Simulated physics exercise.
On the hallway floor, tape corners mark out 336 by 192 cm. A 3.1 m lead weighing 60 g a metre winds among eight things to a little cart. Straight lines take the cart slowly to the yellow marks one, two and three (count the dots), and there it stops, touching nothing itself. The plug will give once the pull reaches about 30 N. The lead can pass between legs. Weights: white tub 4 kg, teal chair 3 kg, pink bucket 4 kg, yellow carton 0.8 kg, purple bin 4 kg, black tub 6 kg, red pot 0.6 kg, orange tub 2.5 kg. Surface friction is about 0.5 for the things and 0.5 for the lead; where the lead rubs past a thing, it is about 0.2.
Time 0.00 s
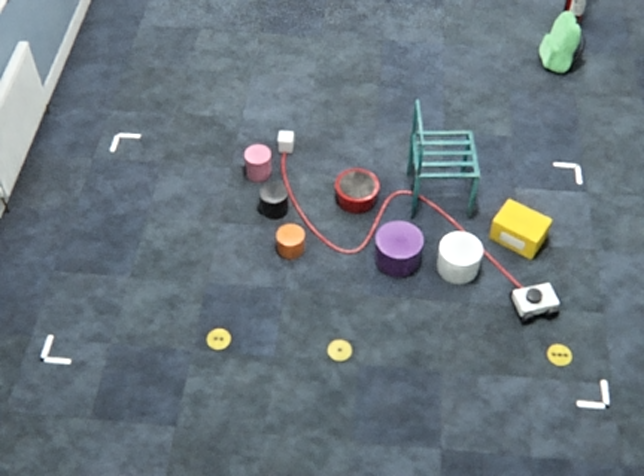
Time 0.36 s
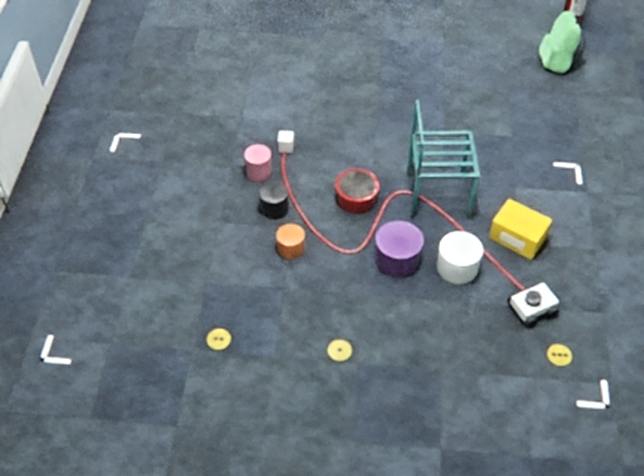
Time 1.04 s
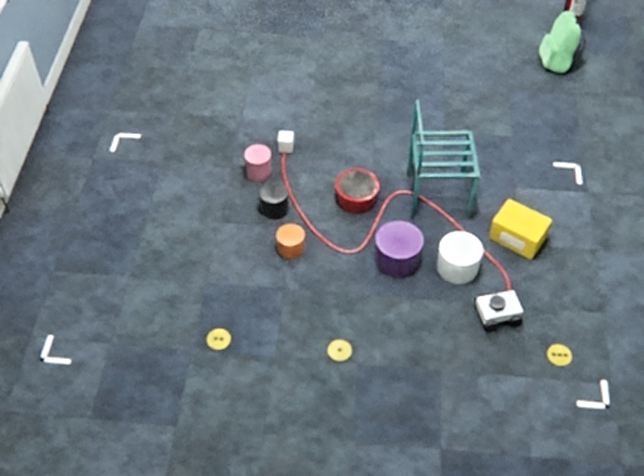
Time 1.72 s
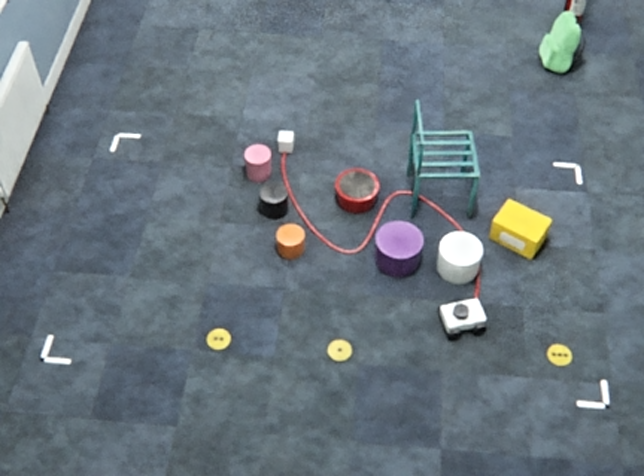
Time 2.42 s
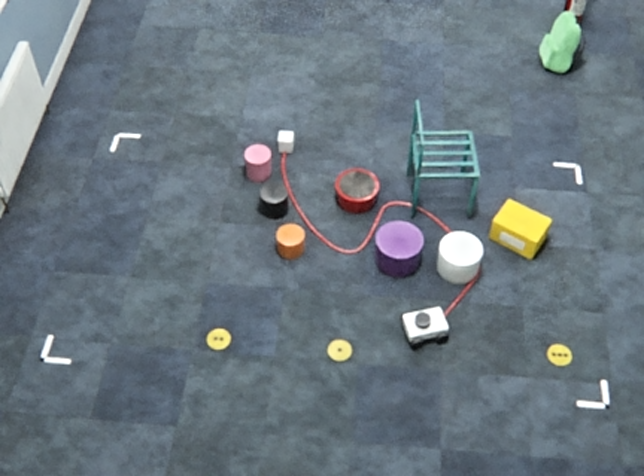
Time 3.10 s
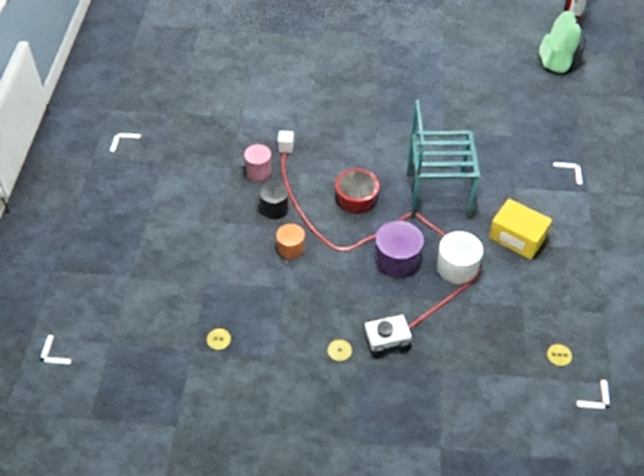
We see a small white wheeled cart trailing a red lead across a dark tiled floor, moving leftward past the white tub and purple bin, while the lead tightens around the tub and the other objects stay still.
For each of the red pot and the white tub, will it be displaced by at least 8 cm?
Per item: Red pot: Yes; white tub: Yes.
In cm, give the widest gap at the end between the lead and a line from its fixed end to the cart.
40 cm.
After 5.4 s, cart at (274, 339), 11 N at the fixed end; red pot 22 cm off its start, white tub 3 cm off its start.
After 7.7 s, cart at (306, 342), lead slack at the fixed end; red pot 22 cm off its start, white tub 18 cm off its start, purple bin 5 cm off its start.
After 10.0 s, cart at (439, 348), lead slack at the fixed end; red pot 22 cm off its start at (376, 165), white tub 18 cm off its start at (433, 244), purple bin 5 cm off its start at (392, 237).
After 12.3 s, cart at (559, 354), lead slack at the fixed end; red pot 22 cm off its start, white tub 18 cm off its start, purple bin 5 cm off its start.
After 12.7 s, cart at (559, 354), lead slack at the fixed end; red pot 22 cm off its start at (376, 165), white tub 18 cm off its start at (433, 244), purple bin 5 cm off its start at (392, 237).
